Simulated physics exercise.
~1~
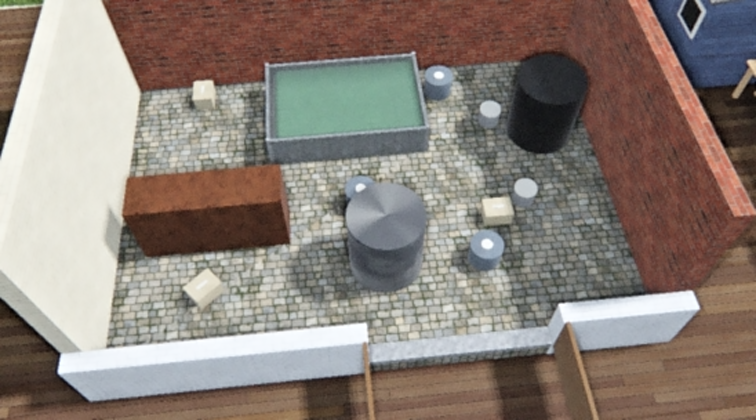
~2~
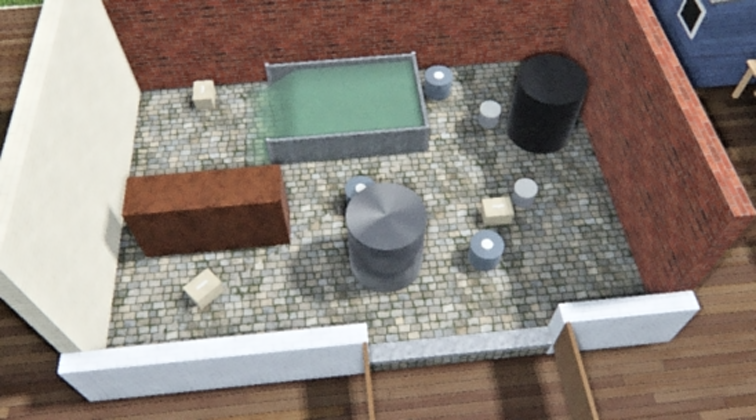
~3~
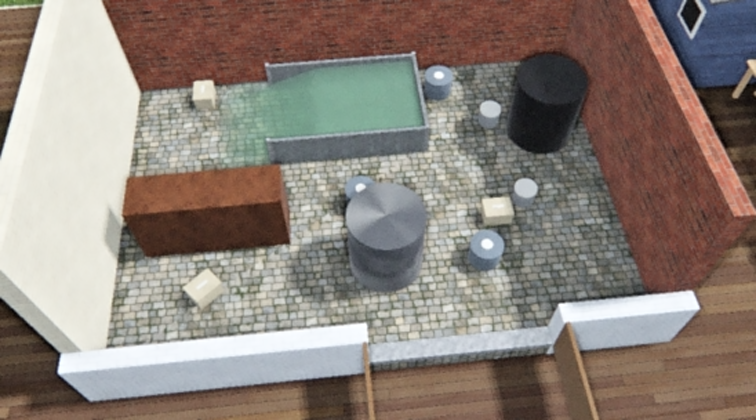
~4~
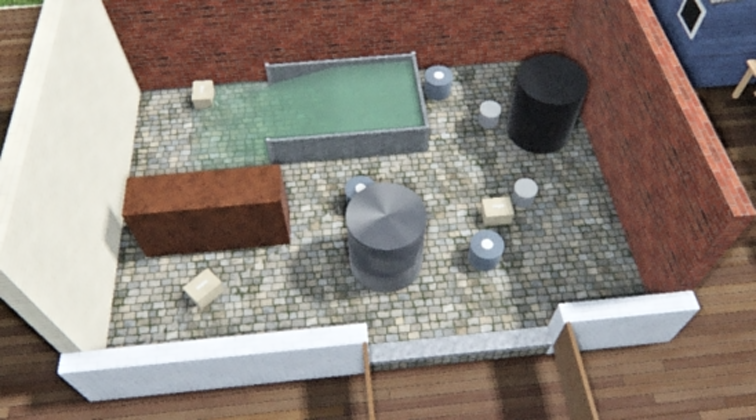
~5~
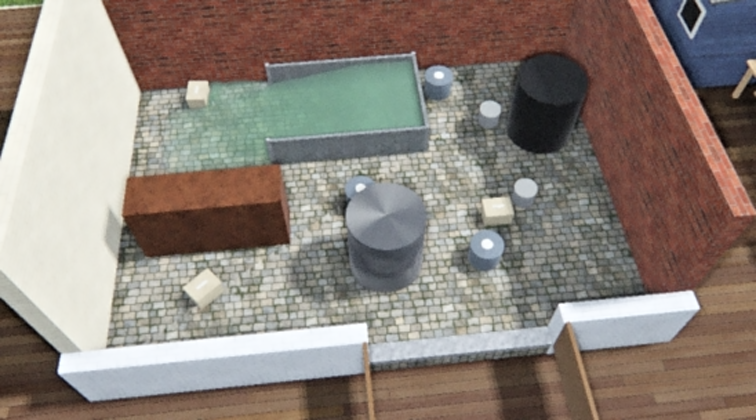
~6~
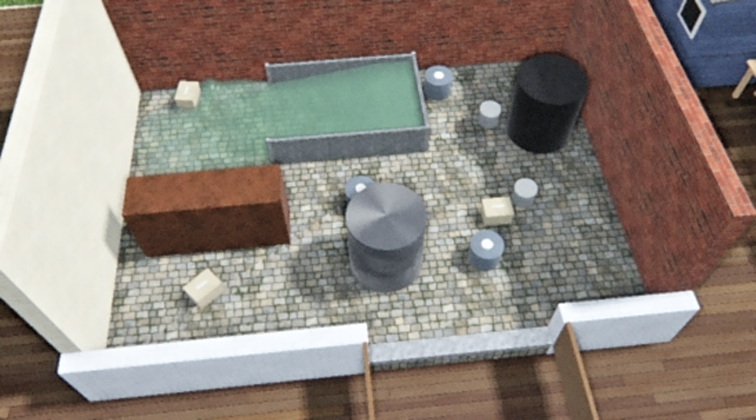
The footage shows a walled, cobbled yard from above as the left side of a green water tank disappears and water spreads leftward across the ground, reaching a small pale box near the back wall and nudging it slightly left.
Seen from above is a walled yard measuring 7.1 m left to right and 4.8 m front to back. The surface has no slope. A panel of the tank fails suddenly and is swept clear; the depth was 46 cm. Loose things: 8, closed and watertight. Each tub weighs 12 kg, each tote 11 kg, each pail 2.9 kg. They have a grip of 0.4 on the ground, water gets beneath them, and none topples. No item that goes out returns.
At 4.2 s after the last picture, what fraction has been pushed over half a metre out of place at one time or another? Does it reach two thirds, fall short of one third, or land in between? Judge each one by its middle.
I reckon it won't get to one third.
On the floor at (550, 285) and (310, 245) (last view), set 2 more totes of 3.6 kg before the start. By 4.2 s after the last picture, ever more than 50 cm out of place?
Taking them in order: Below the mark and below the mark.
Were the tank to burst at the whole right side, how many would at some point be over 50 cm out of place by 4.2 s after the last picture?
Then the count would be 3.
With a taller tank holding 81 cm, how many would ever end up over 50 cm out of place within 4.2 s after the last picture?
Count: 4.
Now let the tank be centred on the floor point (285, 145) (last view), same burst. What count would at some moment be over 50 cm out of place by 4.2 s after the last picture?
The answer would then be 3.
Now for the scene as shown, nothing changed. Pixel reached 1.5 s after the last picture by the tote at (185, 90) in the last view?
Position: Approx. (147, 87).
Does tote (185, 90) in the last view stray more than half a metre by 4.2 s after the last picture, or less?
Verdict: Exceeding.
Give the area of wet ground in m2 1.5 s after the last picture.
Somewhere around 10.0 m2, roughly.
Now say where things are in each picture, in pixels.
In the first frame, a tote at (203, 90) rests on the ground; a tub at (487, 244), on the bottom; 3.5 m2 under water; 0 of 8 have shifted.
In the second frame, a tote at (203, 90), on the bottom; a tub at (487, 244), on the bottom; water covers 4.2 m2; 0 of 8 have shifted.
In the third frame, a tote at (203, 90) rests on the ground; a tub at (487, 244) rests on the ground; 5.1 m2 under water; 0 of 8 have shifted.
In the fourth frame, a tote at (202, 90), on the bottom; a tub at (487, 244), on the bottom; water covers 6.0 m2; 0 of 8 have shifted.
In the fifth frame, a tote at (197, 90) rests on the ground, 10 cm from its start; a tub at (487, 244), on the bottom; 6.8 m2 under water; 1 of 8 have shifted.
In the sixth frame, a tote at (186, 91) rests on the ground, 26 cm from its start; a tub at (487, 244), on the bottom; 7.8 m2 under water; 1 of 8 have shifted.
Then, 0.4 s after the last picture 1 of 8 are over 50 cm from their spots; 0 afloat.
Then, 1.5 s after the last picture 1 of 8 are over 50 cm from their spots; 1 afloat.
Then, 2.8 s after the last picture 1 of 8 are over 50 cm from their spots; 1 afloat.
Then, 4.2 s after the last picture 1 of 8 are over 50 cm from their spots, and 1 have been at some point; 1 afloat.
